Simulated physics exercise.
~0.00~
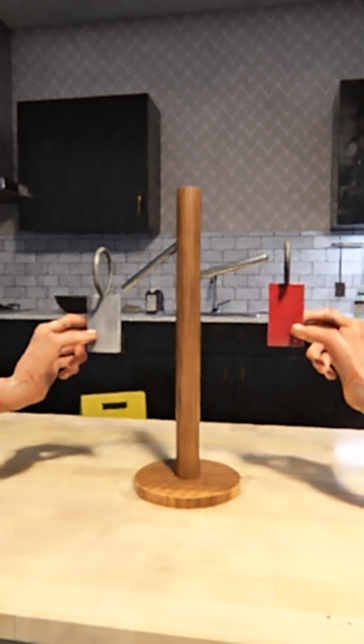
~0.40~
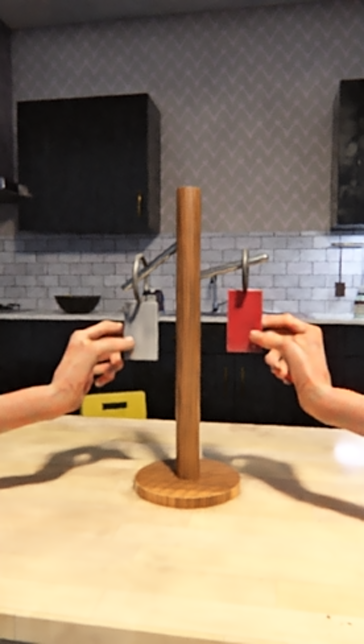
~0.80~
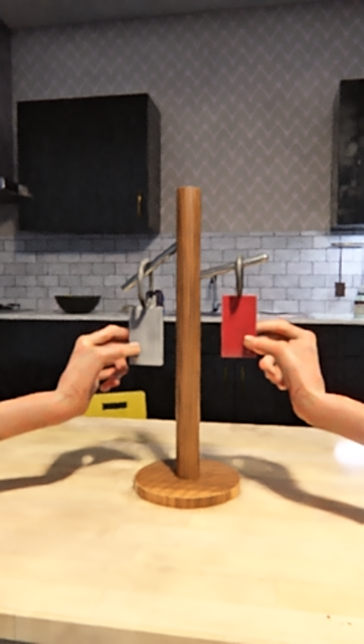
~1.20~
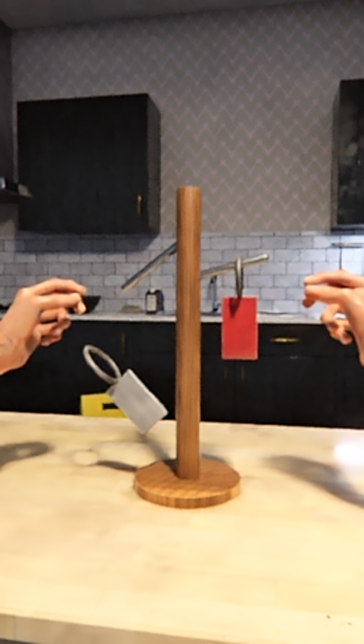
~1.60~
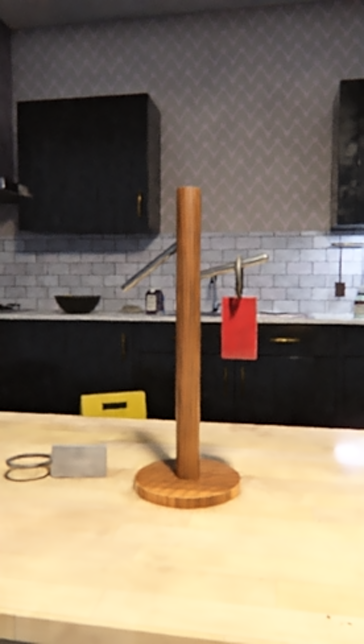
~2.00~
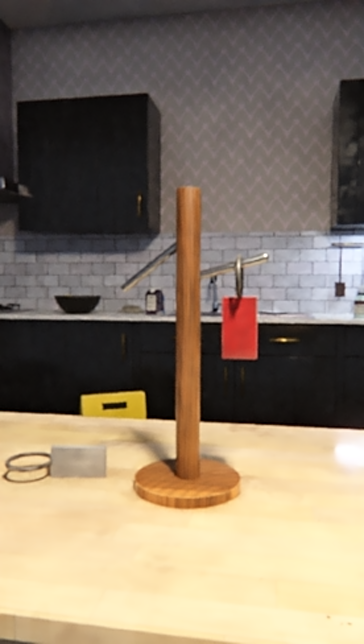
Two hands bring ringed tags to a wooden stand; the red hangs, the grey falls.
